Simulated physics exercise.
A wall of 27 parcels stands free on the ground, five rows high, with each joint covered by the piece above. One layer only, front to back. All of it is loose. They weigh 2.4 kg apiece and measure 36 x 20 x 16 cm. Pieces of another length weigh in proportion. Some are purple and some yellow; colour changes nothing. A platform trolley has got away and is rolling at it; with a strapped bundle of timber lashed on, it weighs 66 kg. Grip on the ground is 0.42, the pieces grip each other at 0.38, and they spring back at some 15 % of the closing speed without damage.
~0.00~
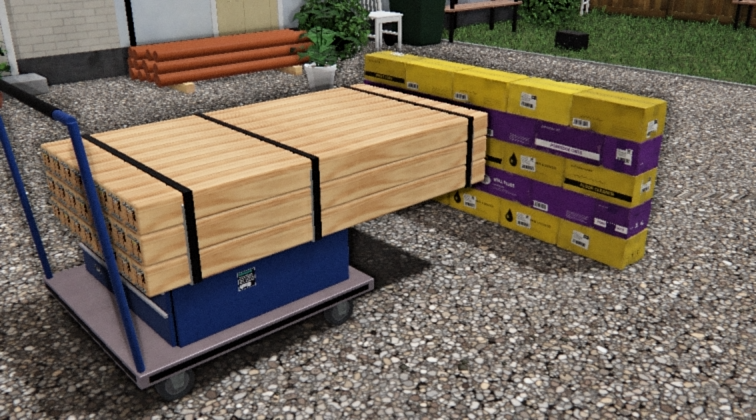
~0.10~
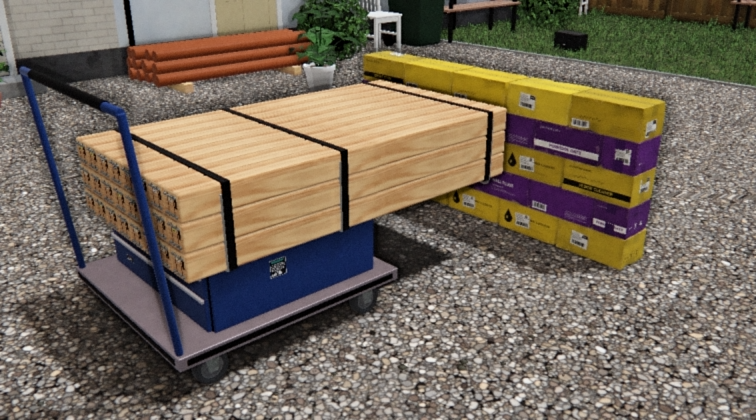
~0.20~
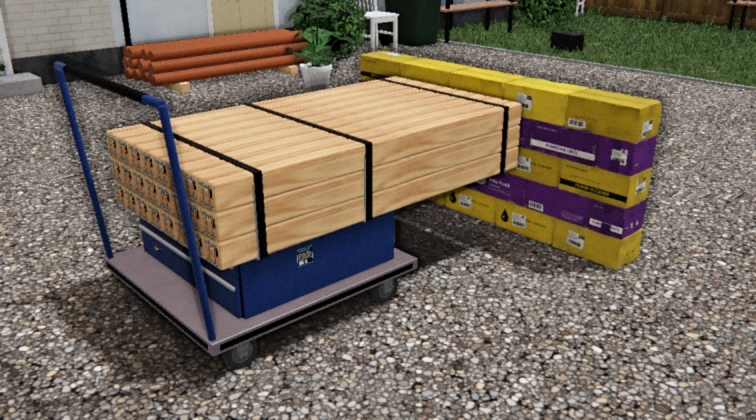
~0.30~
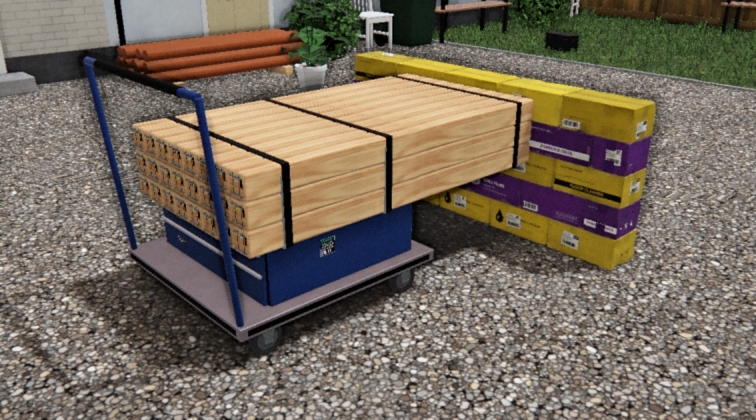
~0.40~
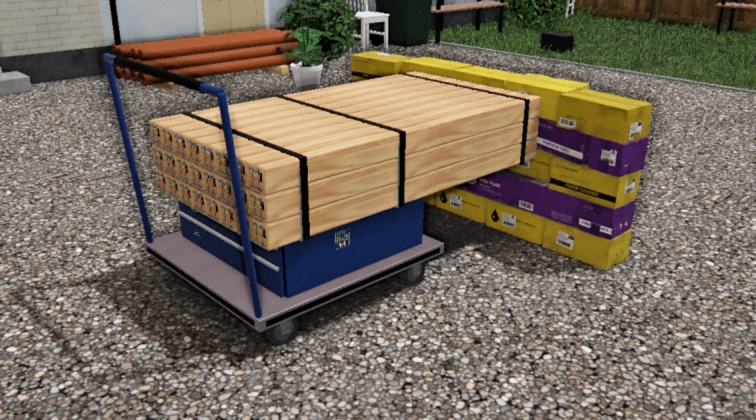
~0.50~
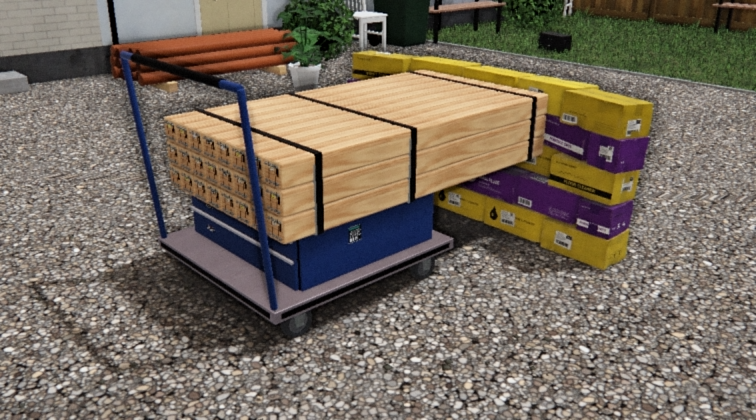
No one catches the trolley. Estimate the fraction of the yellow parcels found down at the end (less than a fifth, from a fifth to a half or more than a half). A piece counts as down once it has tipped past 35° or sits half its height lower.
The part is over a half.
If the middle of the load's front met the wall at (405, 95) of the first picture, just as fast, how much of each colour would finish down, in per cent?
In that case yellow 50, purple 50 per cent.
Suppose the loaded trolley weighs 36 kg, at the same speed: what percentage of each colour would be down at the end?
In that case yellow 60, purple 70 per cent.
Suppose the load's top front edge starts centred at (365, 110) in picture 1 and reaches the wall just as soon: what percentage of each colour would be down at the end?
In that case yellow 50, purple 30 per cent.
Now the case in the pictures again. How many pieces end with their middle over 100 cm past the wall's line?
Some 6 pieces.
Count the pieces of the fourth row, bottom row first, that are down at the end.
The count is 5.
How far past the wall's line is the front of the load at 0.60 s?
Roughly 20 cm.
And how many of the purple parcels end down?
Purple 8.
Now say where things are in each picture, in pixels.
In the first picture (pixels give the middle of a visible side; the camera pans a little), load (479, 136) 43 cm short of the wall; top yellow parcel (478, 91); top purple parcel (504, 127); none has stirred.
The second picture shows load (498, 131) 29 cm short of the wall; top yellow parcel (477, 91).
The third picture shows load (513, 125) 15 cm short of the wall; top yellow parcel (474, 92).
The fourth picture shows load (526, 121) 17 mm short of the wall.
The fifth picture shows load (533, 117) 8 cm into the wall's line; steepest lean 3°, the parcel at (547, 82); movement in 10 of them.
The sixth picture shows load (541, 115) 16 cm into the wall's line; movement in 19 of them.
After 0.60 s, load 22 cm past the wall's line, still rolling; none of the 15 yellow parcels down (0 of 27 in all colours); top yellow parcel 15° from how it stood; top purple parcel 14° from how it stood.
After 0.78 s, load 33 cm past the wall's line, still rolling; 8 of the 15 yellow parcels down (13 of 27 in all colours); top yellow parcel 47° from how it stood, 22 cm lower; top purple parcel 47° from how it stood, 15 cm lower.
After 1.00 s, load 45 cm past the wall's line, still rolling; 9 of the 15 yellow parcels down (16 of 27 in all colours); top yellow parcel on its side; top purple parcel on its side.
After 1.32 s, load 62 cm past the wall's line, still rolling; 9 of the 15 yellow parcels down (17 of 27 in all colours); top yellow parcel on its side; top purple parcel on its side.
In the end (2.3 s), load 78 cm past the wall's line, stopped; 9 of the 15 yellow parcels down (17 of 27 in all colours); top yellow parcel on its side; top purple parcel on its side. That is 60 per cent. From the last view, middles, top yellow parcel near (585, 157), top purple parcel near (576, 176).
